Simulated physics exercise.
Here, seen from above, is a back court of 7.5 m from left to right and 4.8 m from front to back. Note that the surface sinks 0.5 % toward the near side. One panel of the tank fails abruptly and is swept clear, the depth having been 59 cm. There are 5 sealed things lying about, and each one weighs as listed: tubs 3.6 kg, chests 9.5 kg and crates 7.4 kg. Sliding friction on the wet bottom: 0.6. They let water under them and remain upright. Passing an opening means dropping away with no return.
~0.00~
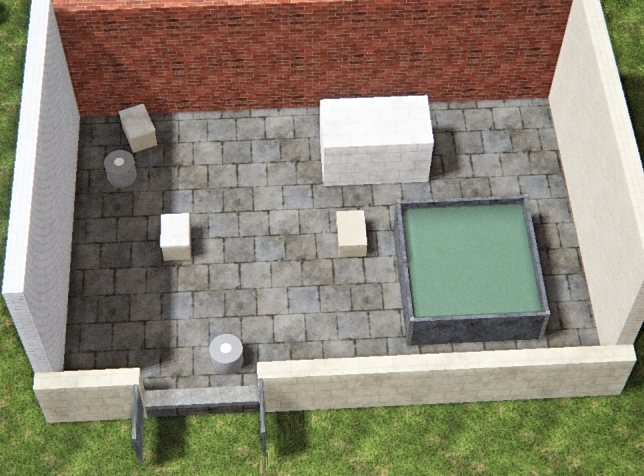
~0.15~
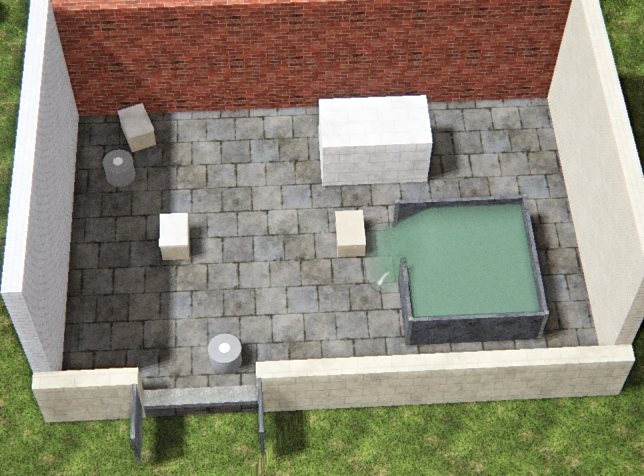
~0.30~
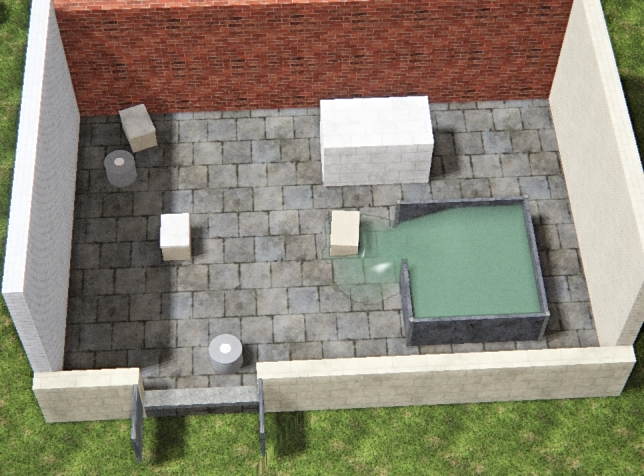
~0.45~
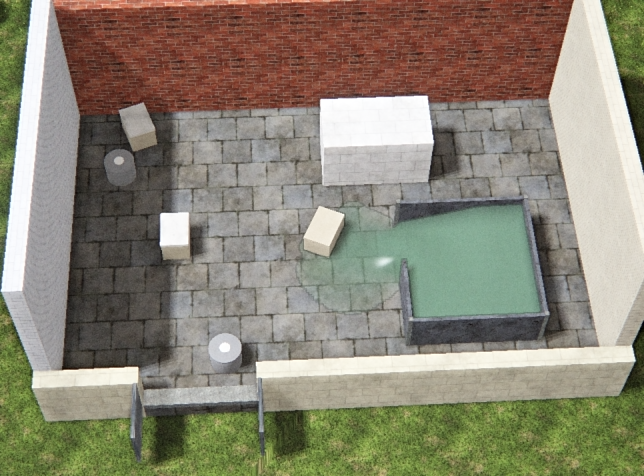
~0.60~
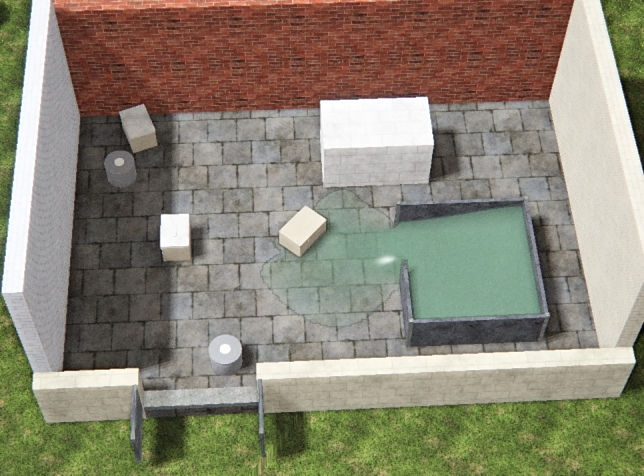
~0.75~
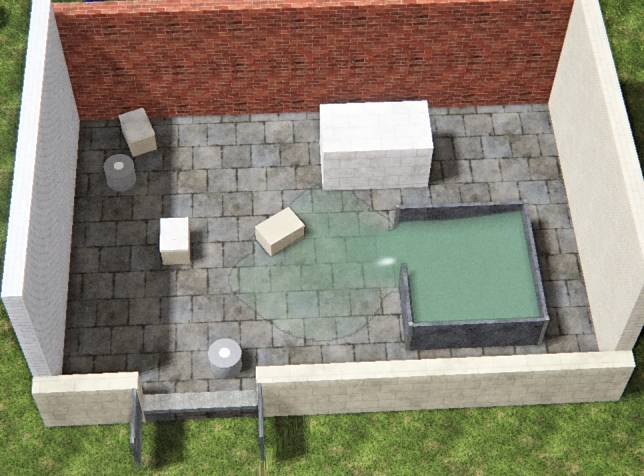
A paved court, seen from a fixed high viewpoint, is enclosed by a red brick back wall and pale side and front walls, with grass outside and a gap front left. A dark tank of green water stands right, near a large white block, with three pale boxes and two grey cylinders leftward. The tank's left panel gives way, water spreads leftward, and the nearest box slides left, turning.
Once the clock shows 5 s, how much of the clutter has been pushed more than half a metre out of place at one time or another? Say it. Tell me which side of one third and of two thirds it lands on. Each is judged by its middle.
It lands at or above two thirds.
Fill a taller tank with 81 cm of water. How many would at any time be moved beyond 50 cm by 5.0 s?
You'd get 5 in that case.
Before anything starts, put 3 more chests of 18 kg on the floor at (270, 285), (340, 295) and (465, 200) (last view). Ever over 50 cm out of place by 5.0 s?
Respectively: Tops it; tops it; doesn't reach it.
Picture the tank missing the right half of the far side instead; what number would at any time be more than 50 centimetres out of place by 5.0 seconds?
In that case the number is 2.
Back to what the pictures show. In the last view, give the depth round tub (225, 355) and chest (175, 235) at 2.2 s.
Some 2 cm at the first, some 4 cm at the second.
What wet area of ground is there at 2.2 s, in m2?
About 23 m2 is covered.
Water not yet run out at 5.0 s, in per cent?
I'd say some 94 percent hasn't gone yet.
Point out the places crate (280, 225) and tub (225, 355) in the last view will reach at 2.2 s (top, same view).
(113, 175) and (197, 386), roughly.
After 1.1 s 1 of 5 are over 50 cm from their spots; 0 afloat.
After 2.2 s 3 of 5 are over 50 cm from their spots; 0 afloat.
After 3.5 s 5 of 5 are over 50 cm from their spots; 4 afloat.
After 5.0 s 3 of 5 are over 50 cm from their spots, and 5 have been at some point; 4 afloat.
